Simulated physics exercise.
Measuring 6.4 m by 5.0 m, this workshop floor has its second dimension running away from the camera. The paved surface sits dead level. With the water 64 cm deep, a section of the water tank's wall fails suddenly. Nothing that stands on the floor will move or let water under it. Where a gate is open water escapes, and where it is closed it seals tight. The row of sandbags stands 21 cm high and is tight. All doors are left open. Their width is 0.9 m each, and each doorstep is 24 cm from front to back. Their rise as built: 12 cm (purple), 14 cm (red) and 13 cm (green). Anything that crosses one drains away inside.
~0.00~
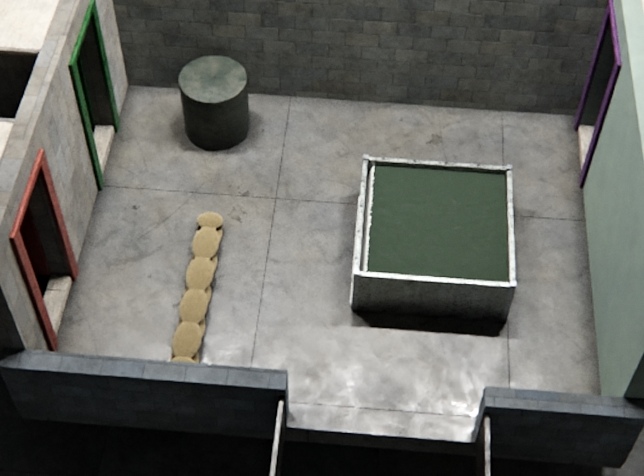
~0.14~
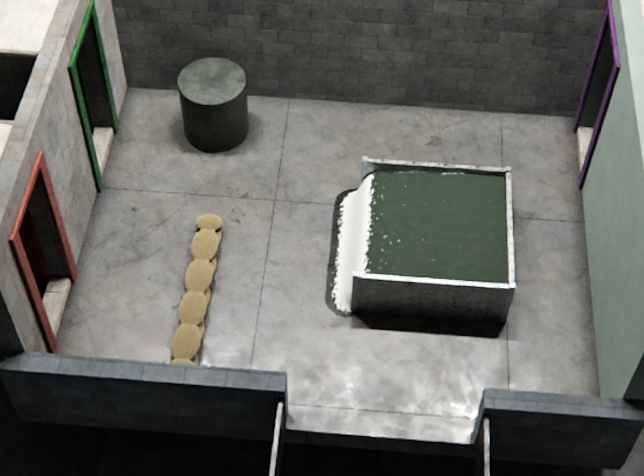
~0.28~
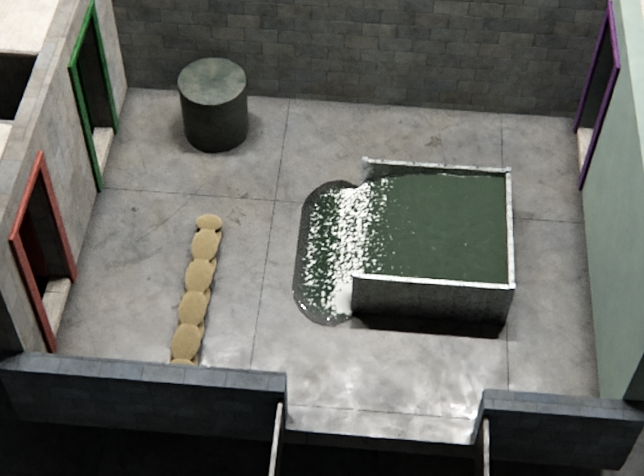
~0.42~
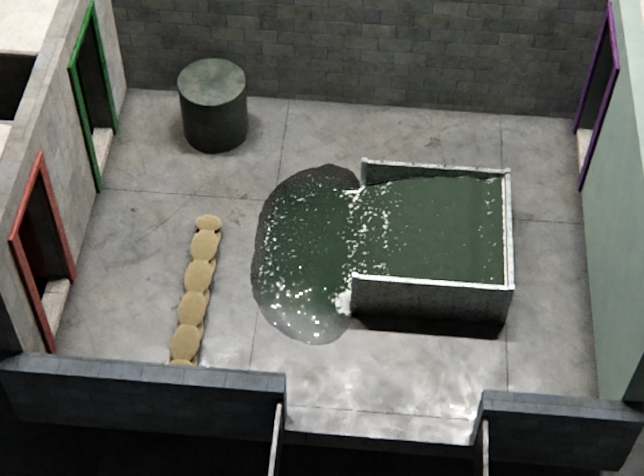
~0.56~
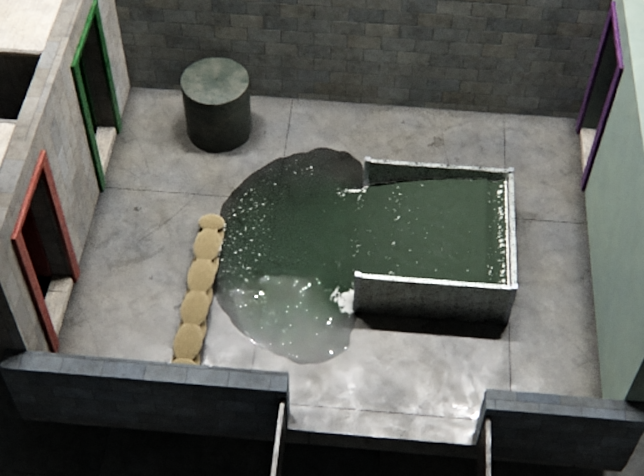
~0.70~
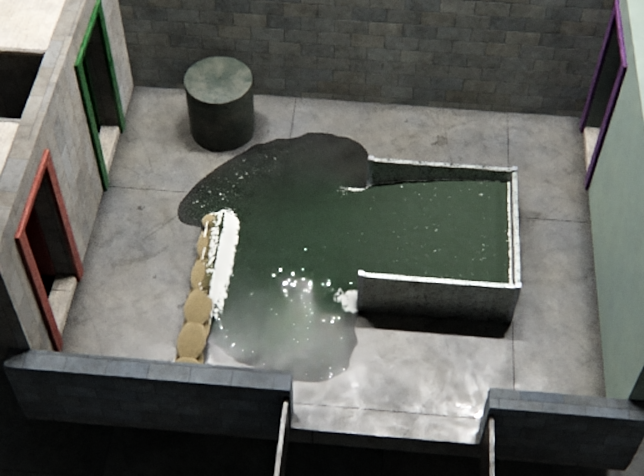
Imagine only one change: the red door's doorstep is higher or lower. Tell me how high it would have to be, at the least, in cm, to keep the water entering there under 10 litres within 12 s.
It would have to be about 10.5 cm.
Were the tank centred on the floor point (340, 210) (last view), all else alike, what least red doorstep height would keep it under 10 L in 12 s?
You'd need some 13.0 cm.
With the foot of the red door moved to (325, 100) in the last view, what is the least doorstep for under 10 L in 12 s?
Close to 7.0 cm at the least.
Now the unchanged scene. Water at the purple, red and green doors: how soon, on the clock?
Purple: 6.0 s; red: 1.8 s; green: 1.2 s.
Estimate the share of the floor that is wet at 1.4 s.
Near 40 per cent is wet.
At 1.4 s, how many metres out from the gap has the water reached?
Close to 3.8 metres, I'd say.
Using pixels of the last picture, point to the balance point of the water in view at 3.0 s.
(257, 248) or so.
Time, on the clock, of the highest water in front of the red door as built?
Some 4.0 s, more or less.
After 1.4 s water covers 40 % of the floor, deepest (38 cm) near (231, 251); it has not reached the red door.
After 3.0 s water covers 60 % of the floor, deepest (28 cm) near (133, 92); 11 cm at the red door, 0 litres in over its 14 cm doorstep.
After 12.0 s water covers 95 % of the floor, deepest (9 cm) near (597, 379); 7 cm at the red door, 1 litre in over its 14 cm doorstep.
At the red door as built, the water arrived by 1.8 s and peaked near 14 cm at 4.0 s.
Run again over the same 12 s with other heights there, 26 litres in over 9 cm, 4 litres over 12 cm. The limit of 10 litres is kept from about 10.5 cm up.
